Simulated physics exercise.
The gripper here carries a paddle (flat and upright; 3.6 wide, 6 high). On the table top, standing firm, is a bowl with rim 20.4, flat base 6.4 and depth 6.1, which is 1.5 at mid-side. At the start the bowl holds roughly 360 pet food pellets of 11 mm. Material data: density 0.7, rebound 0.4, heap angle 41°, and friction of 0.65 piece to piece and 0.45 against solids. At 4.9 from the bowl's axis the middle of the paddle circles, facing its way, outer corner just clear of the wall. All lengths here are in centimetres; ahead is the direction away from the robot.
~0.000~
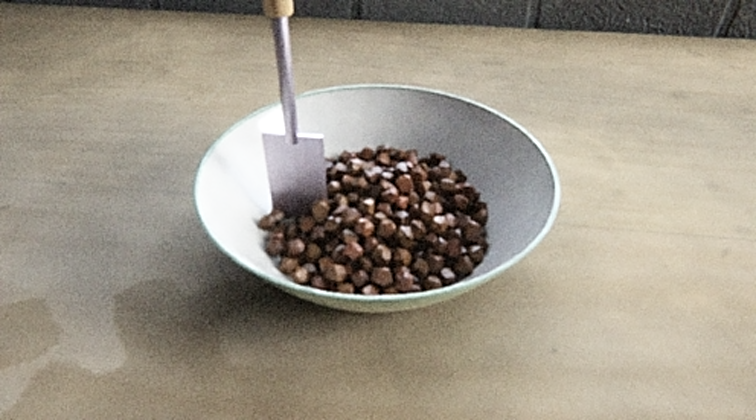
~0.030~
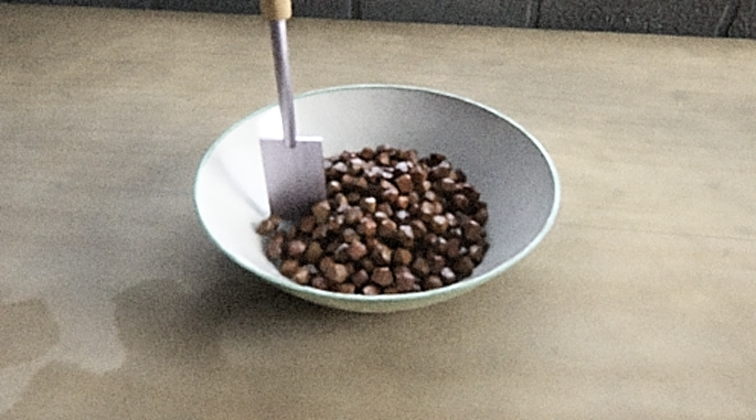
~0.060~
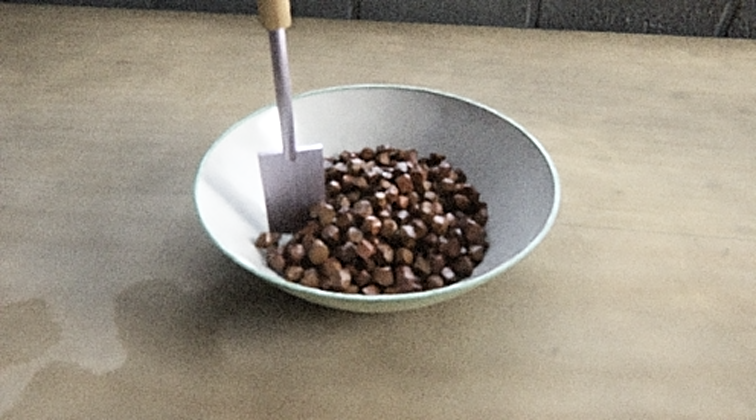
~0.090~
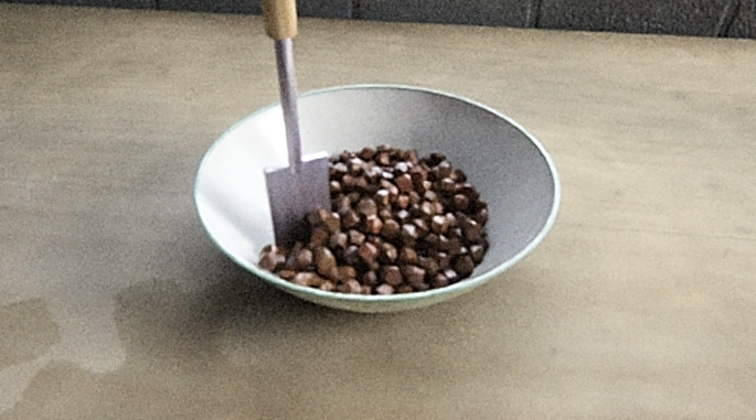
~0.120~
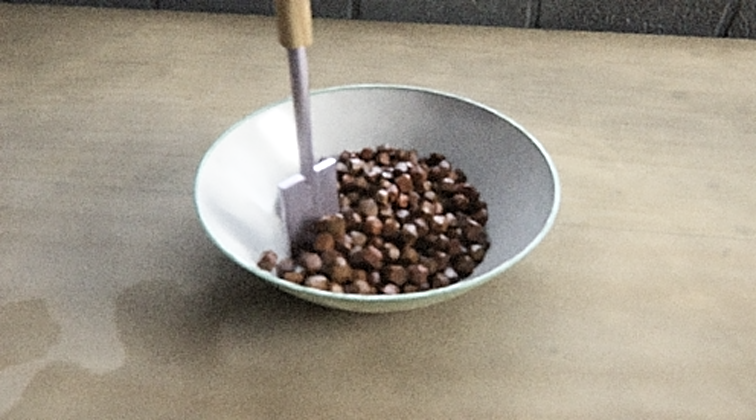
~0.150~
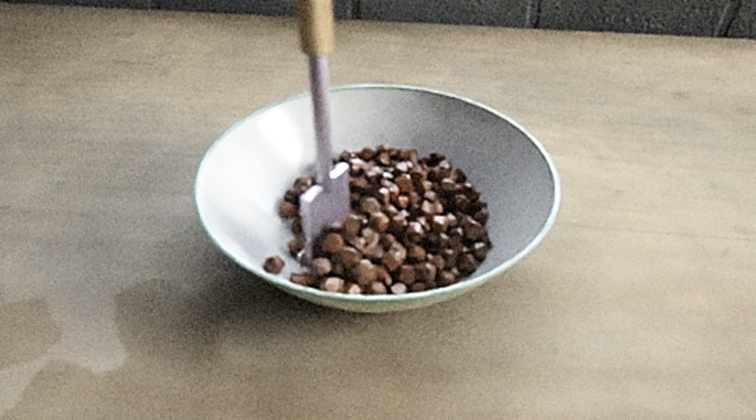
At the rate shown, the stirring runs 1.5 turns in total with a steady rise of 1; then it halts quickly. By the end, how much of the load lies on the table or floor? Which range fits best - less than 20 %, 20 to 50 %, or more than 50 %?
The range that fits is less than 20 %.
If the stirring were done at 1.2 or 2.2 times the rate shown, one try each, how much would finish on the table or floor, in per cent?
First try close to 5, second close to 30, in per cent.
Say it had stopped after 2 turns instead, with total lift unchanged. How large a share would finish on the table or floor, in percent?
About 5 per cent.
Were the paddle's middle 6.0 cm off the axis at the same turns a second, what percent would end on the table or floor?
It would be near 0 per cent.
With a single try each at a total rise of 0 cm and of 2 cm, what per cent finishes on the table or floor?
It comes to about 10 per cent and about 0 per cent.
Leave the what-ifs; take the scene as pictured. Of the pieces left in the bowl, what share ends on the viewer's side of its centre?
Close to 50 in a hundred.
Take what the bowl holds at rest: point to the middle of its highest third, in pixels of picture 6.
I'd put it at about (430, 199).
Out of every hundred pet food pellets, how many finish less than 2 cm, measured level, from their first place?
About 25 %.
After 0.52 s, 251° round, highest piece 8 above the table; 350 in the bowl, 3 on the table or floor, 2 in flight or on the tool.
After 0.89 s, 77° round, highest piece 7 above the table; 343 in the bowl, 11 on the table or floor, 1 in flight or on the tool.
After 1.27 s, 180° round, highest piece 5 above the table; 341 in the bowl, 14 on the table or floor.
After 1.97 s, 180° round, highest piece 5 above the table; 341 in the bowl, 14 on the table or floor.
In the end, 341 in the bowl, 14 on the table or floor. That is 4 % on the table or floor.
